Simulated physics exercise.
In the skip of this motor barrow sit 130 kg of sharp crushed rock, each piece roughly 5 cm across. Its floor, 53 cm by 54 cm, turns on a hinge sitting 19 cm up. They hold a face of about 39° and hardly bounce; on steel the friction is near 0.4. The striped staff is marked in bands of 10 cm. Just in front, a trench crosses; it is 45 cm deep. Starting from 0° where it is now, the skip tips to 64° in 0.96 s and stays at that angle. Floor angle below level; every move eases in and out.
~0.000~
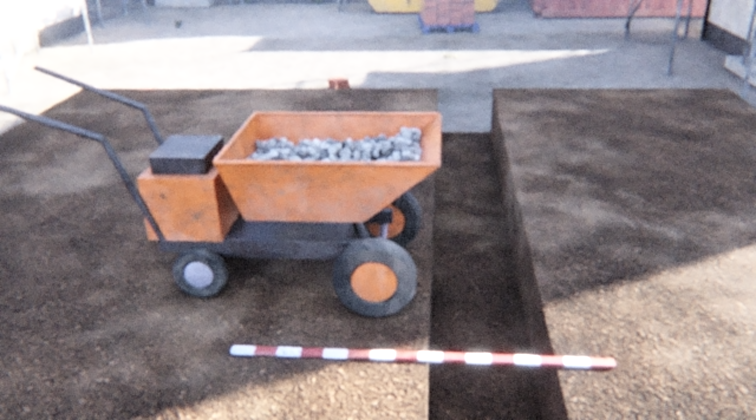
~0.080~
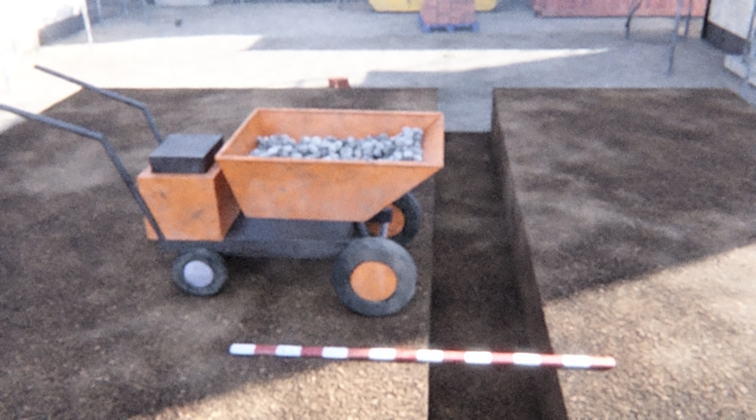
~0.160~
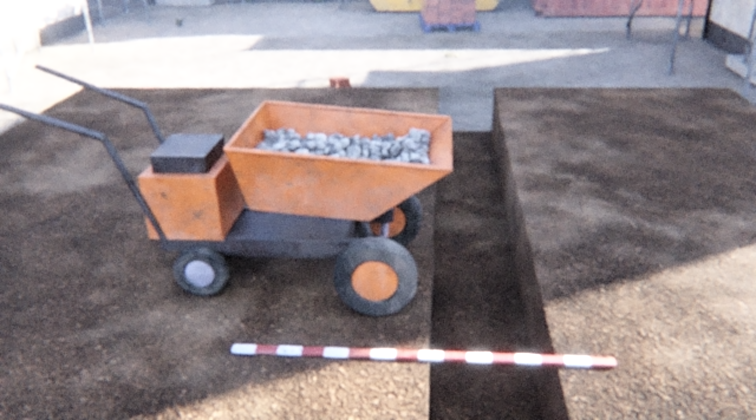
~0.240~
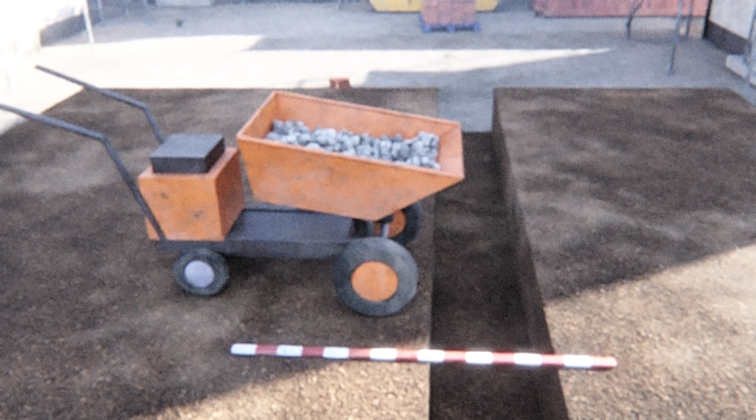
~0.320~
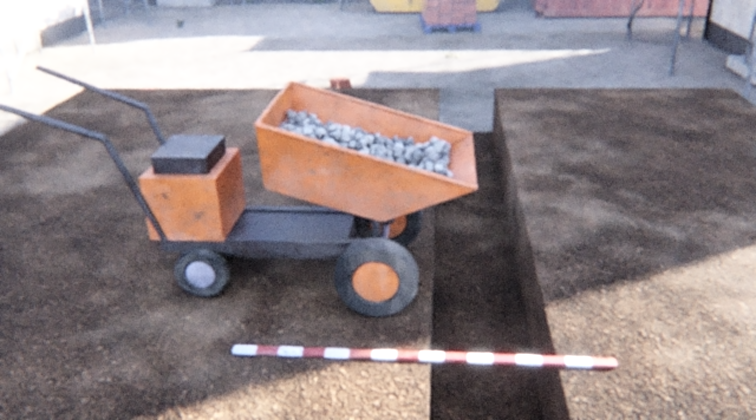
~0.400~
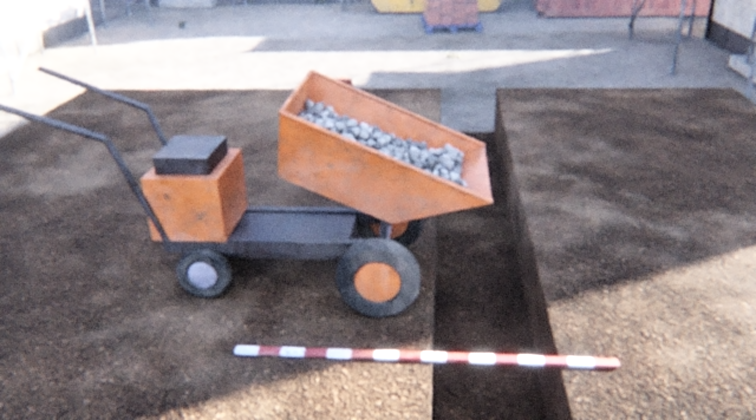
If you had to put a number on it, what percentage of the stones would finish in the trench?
I'd put it at about 58 percent.
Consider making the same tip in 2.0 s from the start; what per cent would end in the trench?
I'd put it at roughly 65 per cent.
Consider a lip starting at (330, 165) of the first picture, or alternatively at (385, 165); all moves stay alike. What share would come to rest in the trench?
From the first spot near 100, from the second near 100 per cent.
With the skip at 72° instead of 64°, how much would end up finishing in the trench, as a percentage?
Then about 55 per cent.
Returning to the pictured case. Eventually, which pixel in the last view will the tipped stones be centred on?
I'd put it close to (532, 335).
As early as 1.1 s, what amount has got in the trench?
Roughly 10 percent of the load.
After 0.7 s the floor is at 54°; 100 % in the skip; the foremost stones are at (498, 232).
After 1.1 s the floor is at 64°; 86 % in the skip, 9 % in the trench, 5 % past the trench; the foremost stones are at (565, 307).
After 1.4 s the floor is at 64°; 39 % in the skip, 20 % in the trench, 41 % past the trench; the foremost stones are at (653, 285).
After 3.4 s the floor is at 64°; 0 % in the skip, 58 % in the trench, 42 % past the trench; the foremost stones are at (718, 292).
